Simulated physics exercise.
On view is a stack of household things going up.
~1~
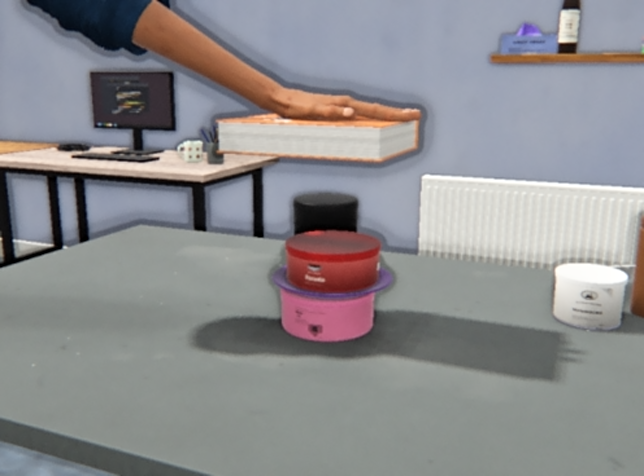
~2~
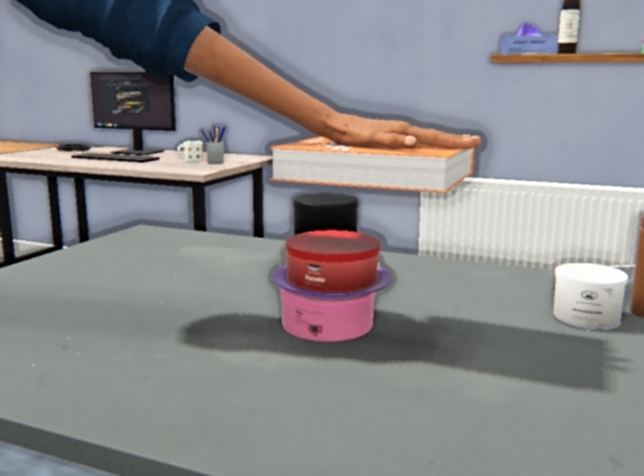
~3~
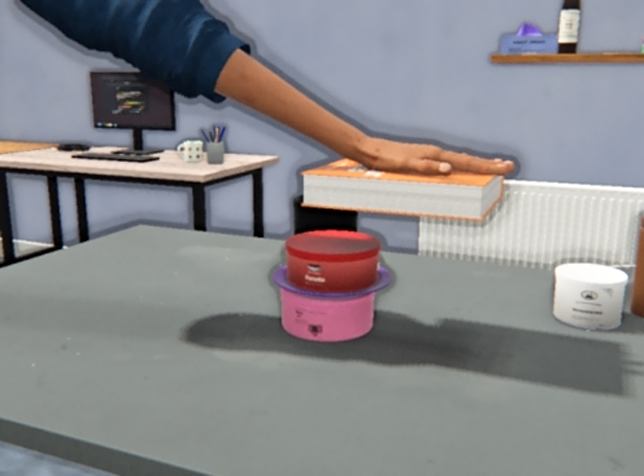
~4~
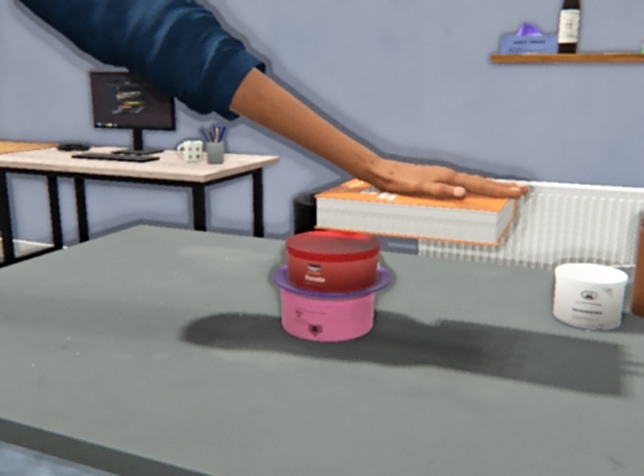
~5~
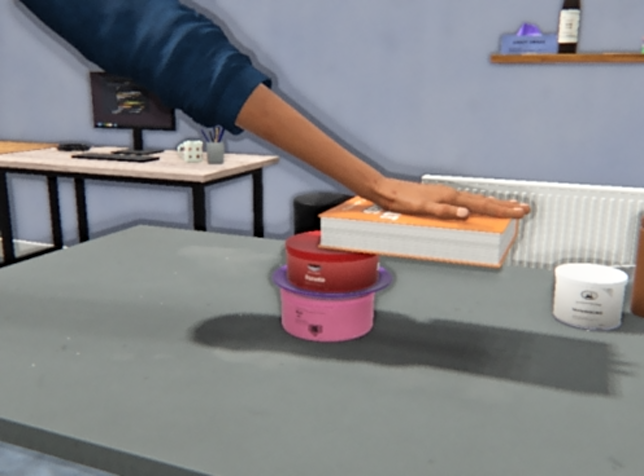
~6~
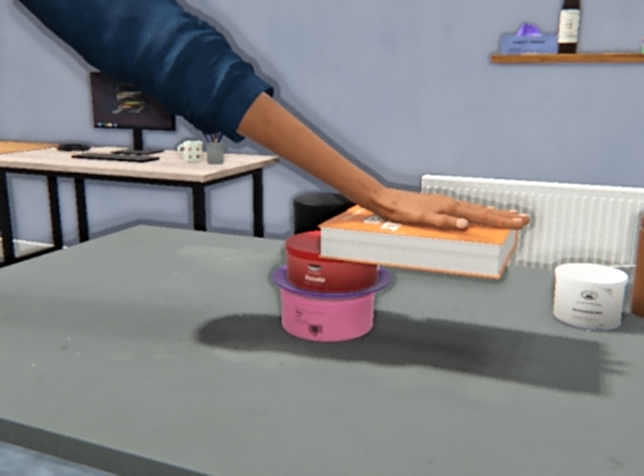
The clip shows a hand moving an orange book rightward and down above a red tub stacked on a pink one, then setting it on the red tub, off to the right, with the hand still on the book.
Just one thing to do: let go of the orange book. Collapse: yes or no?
Collapse: Yes.
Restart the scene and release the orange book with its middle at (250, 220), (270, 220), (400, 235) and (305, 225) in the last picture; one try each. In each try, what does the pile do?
Going through the four cases in order, the pile tumbles down, then tumbles down, then tumbles down, and finally stands firm.
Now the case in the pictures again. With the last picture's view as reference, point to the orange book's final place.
End spot: Near (459, 309).
Then, 0.40 s later than the last frame, orange book now fallen; red tub moved a little.
Then, 0.60 s later than the last frame, red tub tilted by 5°.
When it is over, fallen, orange book; moved from the start, red tub; the other 4 as before. End places, in pixels of the last picture, orange book near (459, 309). The pile loses its balance.
